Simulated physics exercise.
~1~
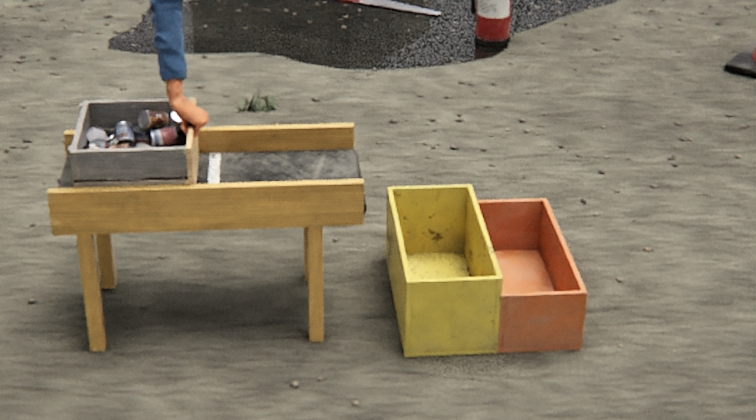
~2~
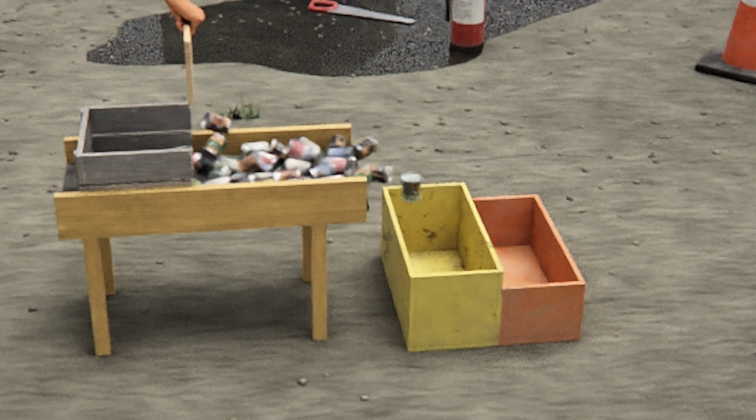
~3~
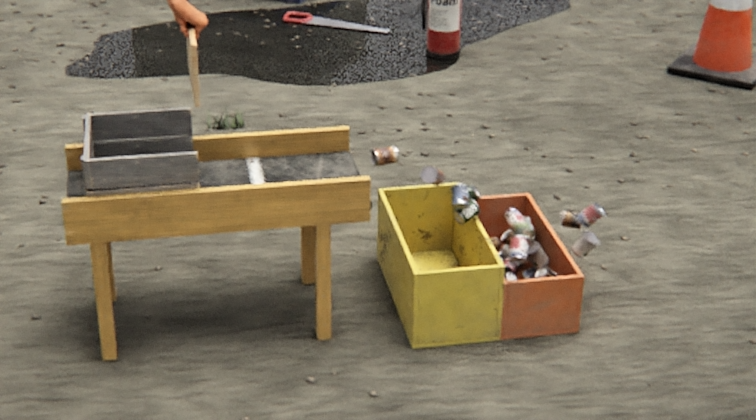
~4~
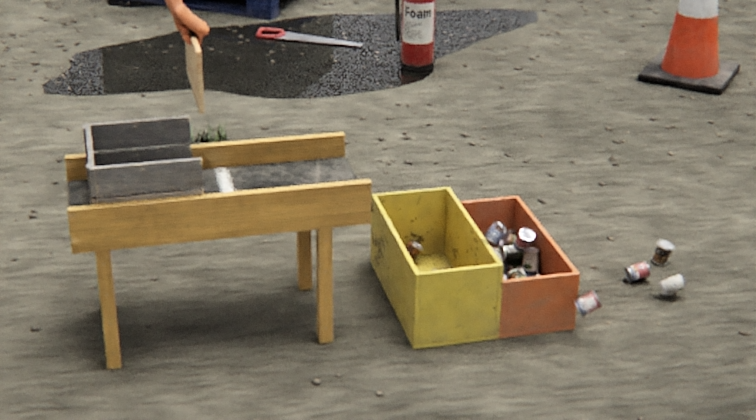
On gravelly ground, a hand lifts a gate and a belt throws tins mostly into an orange tub.
